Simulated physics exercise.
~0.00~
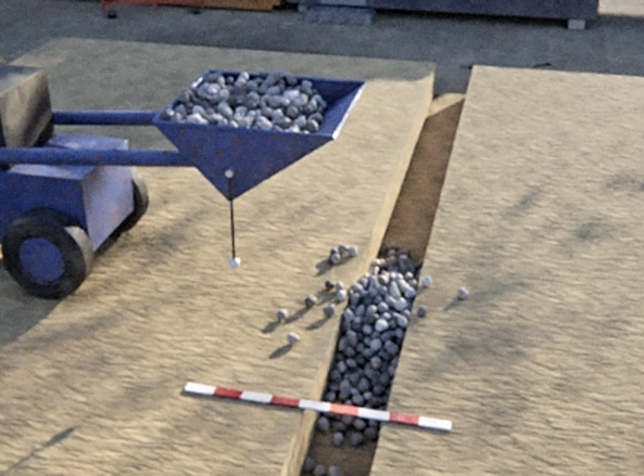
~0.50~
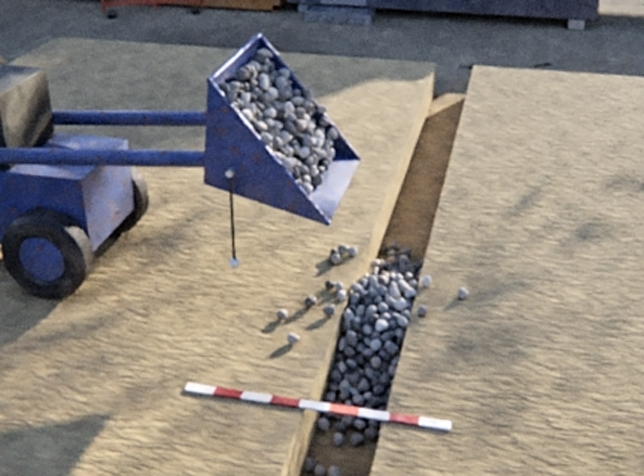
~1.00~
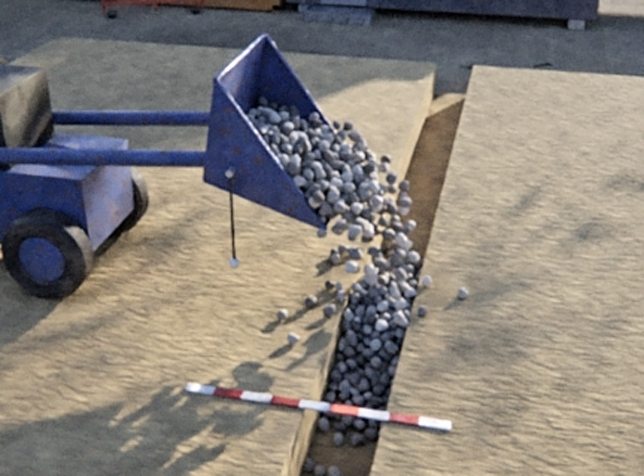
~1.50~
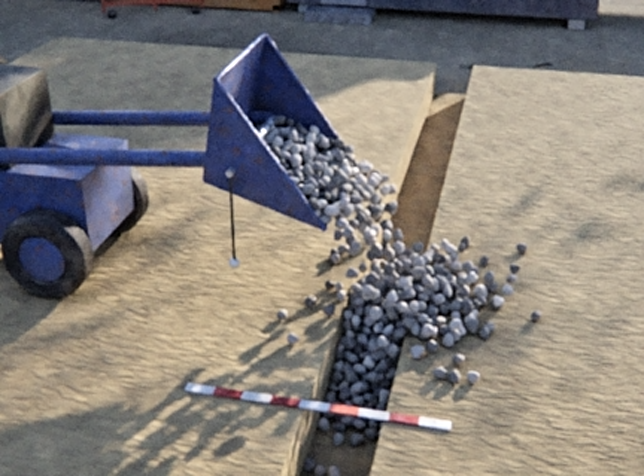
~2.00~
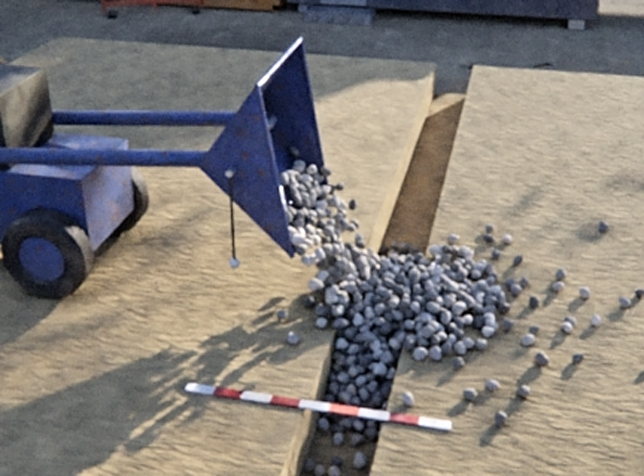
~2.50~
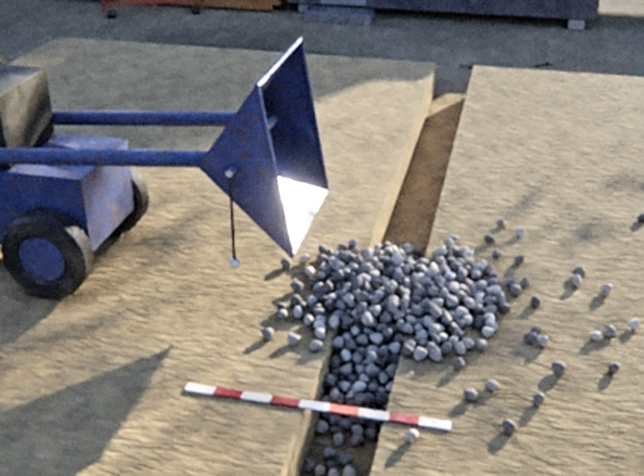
A blue loader tips its bucket, spilling grey stones into and around a partly filled trench.
